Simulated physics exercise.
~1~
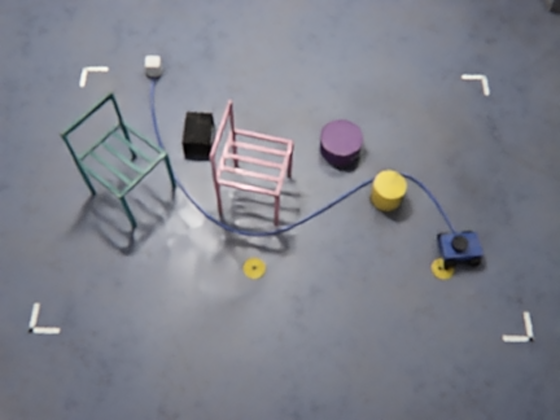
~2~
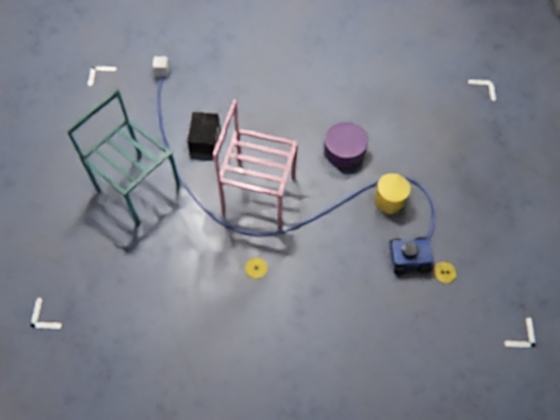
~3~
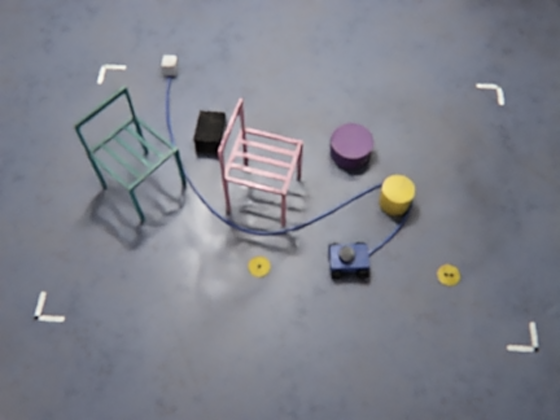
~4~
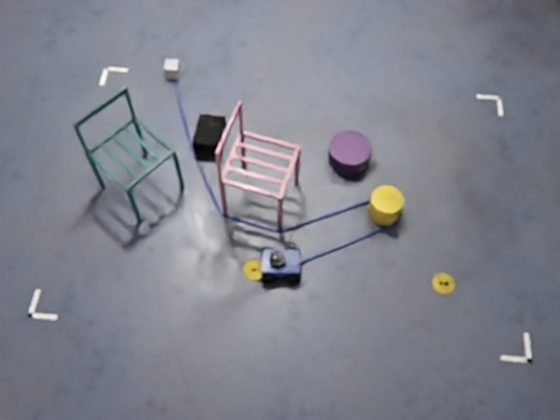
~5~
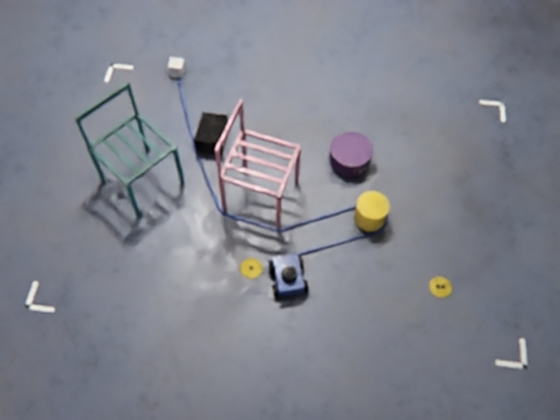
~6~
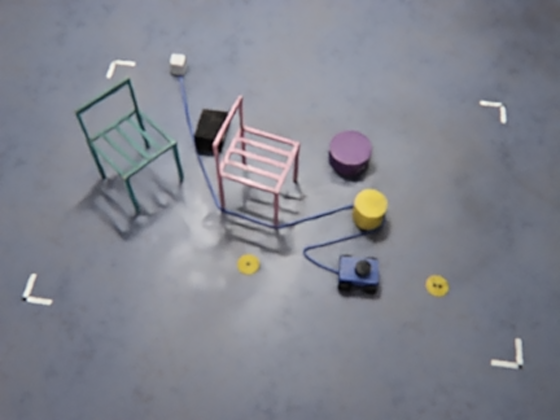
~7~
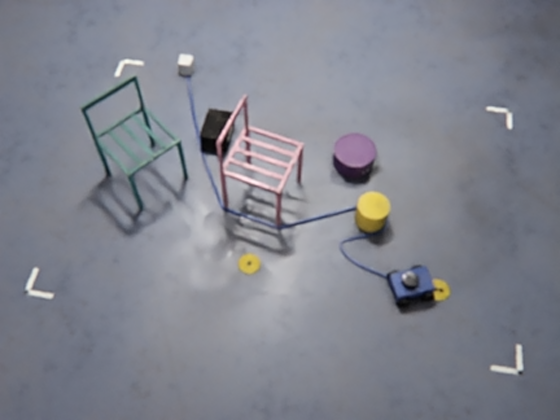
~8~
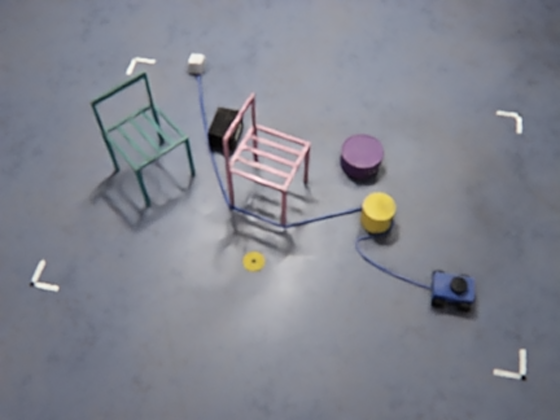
A teal chair stands at the left of a grey workshop floor, seen from above, with a pink chair and a black carton near the middle, and a purple bucket and a yellow tub to the right. A blue lead runs from a small white block at upper left, beneath the pink chair and round the tub to a blue cart at lower right. The cart drives left to a yellow mark, and the tightening lead drags the tub slightly left. The cart then turns and drives back right, its lead loosening. It ends by the right-hand mark, with the tub still shifted.
